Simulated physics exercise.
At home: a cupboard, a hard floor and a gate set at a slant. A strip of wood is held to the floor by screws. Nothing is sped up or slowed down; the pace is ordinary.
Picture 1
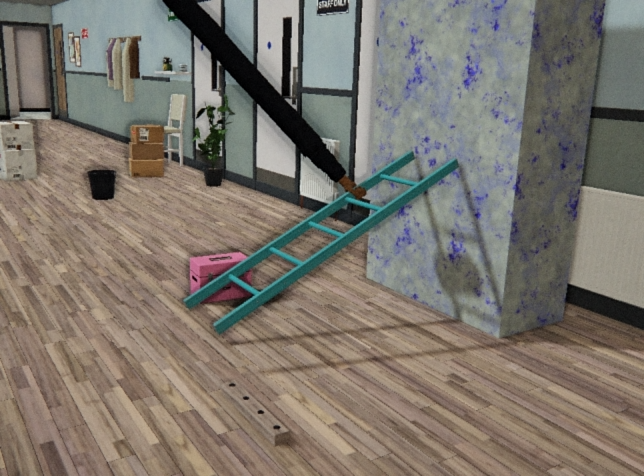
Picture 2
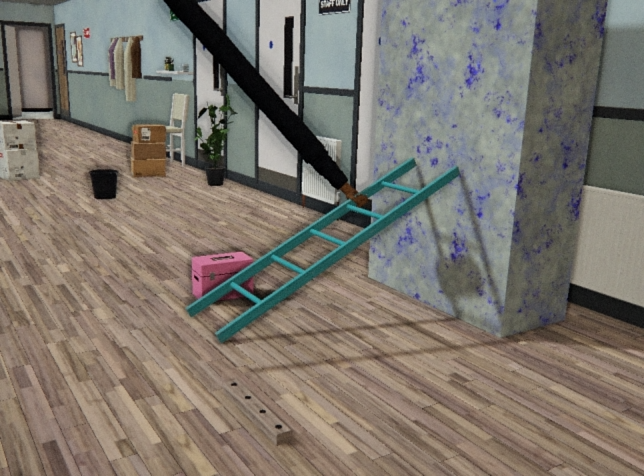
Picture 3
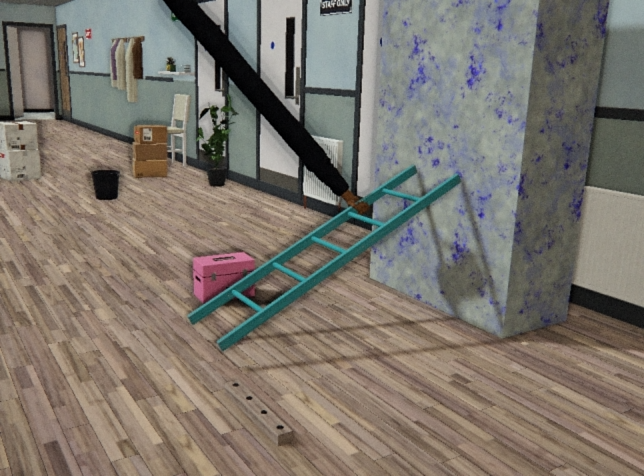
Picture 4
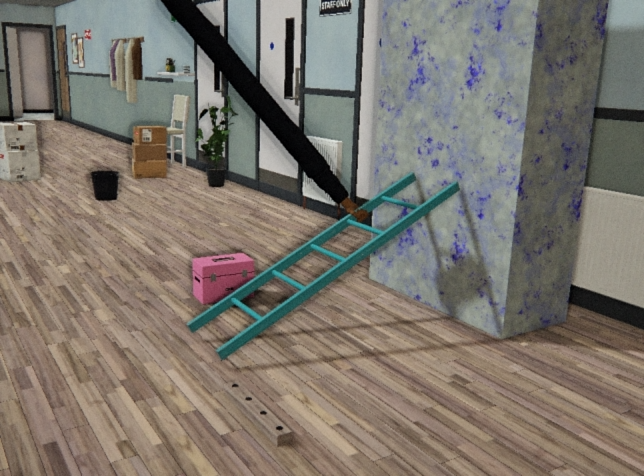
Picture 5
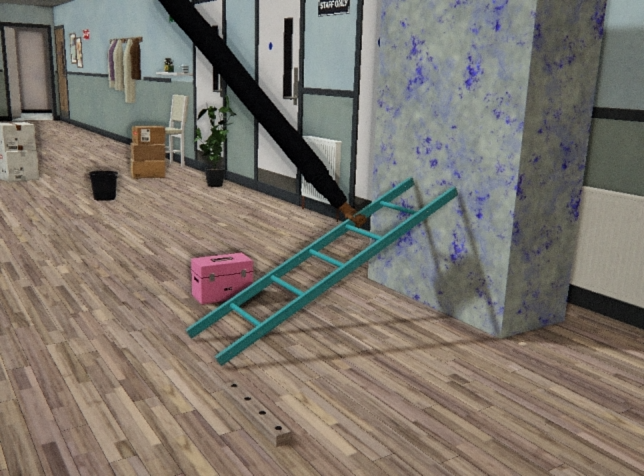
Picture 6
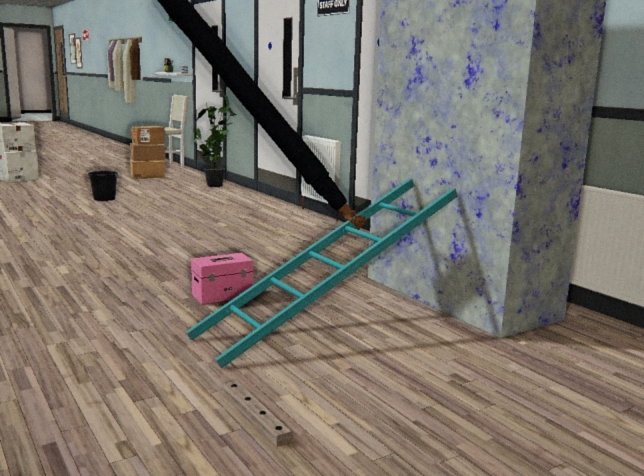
We see a black arm with a brown end at a turquoise ladder-like gate slanted against a mottled block, beside a pink toolbox and a wooden strip; the gate lowers slightly, then stays still with the arm touching it.
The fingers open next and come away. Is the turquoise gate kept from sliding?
No: It goes down.
Then, 0.32 s on from there, turquoise gate turned 16° from its first pose near (317, 301).
Then, 0.62 s on from there, turquoise gate turned 21° from its first pose near (313, 296).
In the end, the turquoise gate slips down, near (314, 325); the other things unmoved.
